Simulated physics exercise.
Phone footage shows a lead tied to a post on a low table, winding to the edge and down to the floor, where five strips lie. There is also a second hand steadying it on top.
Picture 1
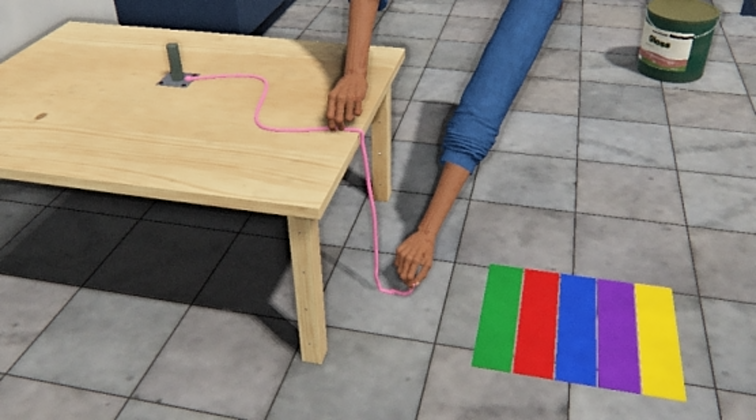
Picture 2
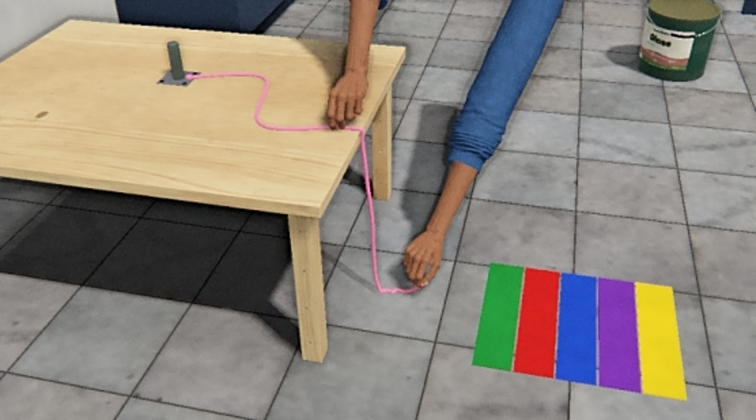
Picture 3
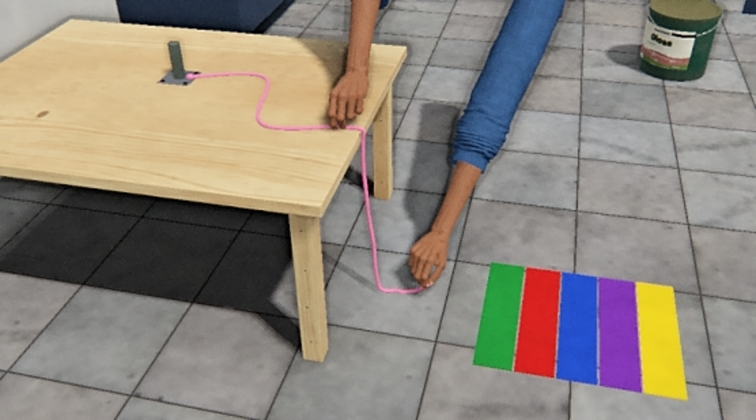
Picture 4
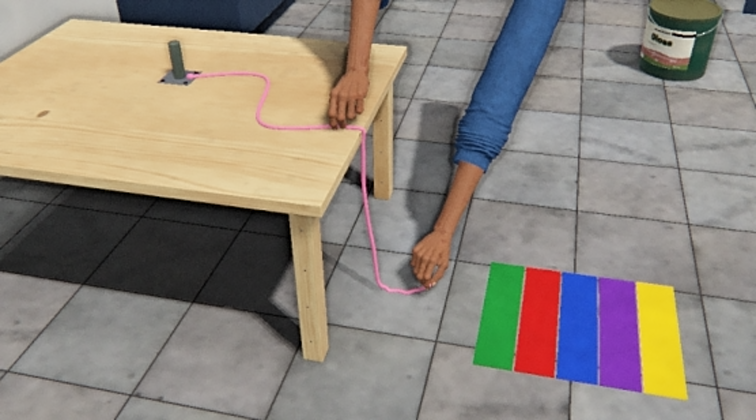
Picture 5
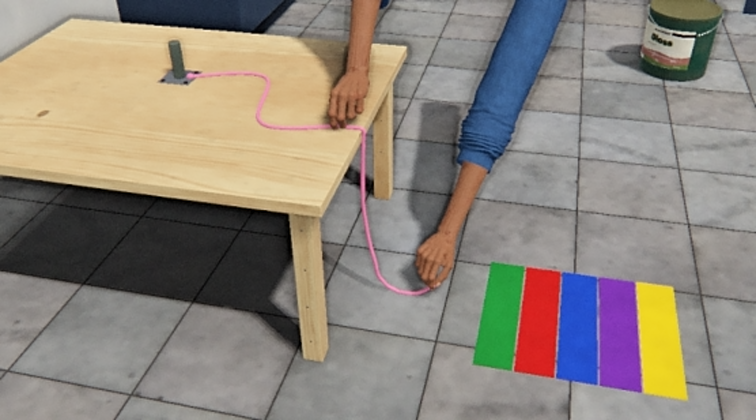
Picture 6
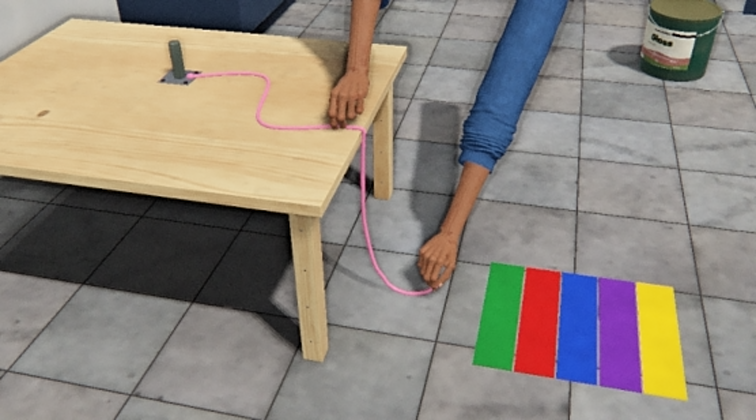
A pink cord runs from a dark post on a pale wooden table, winding to the edge and down to a grey tiled floor, seen from above at an angle. One hand presses it near the table's edge while another holds its lower end, left of green, red, blue, purple and yellow strips. The lower hand shifts slightly right, drawing the cord's bottom bend into a smoother curve.
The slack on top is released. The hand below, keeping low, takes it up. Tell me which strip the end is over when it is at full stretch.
It is over the purple strip.
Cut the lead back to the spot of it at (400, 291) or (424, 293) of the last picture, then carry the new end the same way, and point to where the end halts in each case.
In order, around (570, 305) and (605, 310).
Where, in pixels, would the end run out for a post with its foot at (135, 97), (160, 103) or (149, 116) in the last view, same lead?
Approximate pixels in order: (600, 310), (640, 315), (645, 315).
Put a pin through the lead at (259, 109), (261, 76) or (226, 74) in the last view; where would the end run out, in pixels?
Approximately (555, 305), (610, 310) and (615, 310) respectively.
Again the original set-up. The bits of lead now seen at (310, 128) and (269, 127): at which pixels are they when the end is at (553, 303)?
They end up at (374, 144) and at (352, 117).
Soon after, end near (553, 303); over red.
Then, end near (597, 310); over blue.
At full stretch, end near (624, 314); over purple. Over purple.
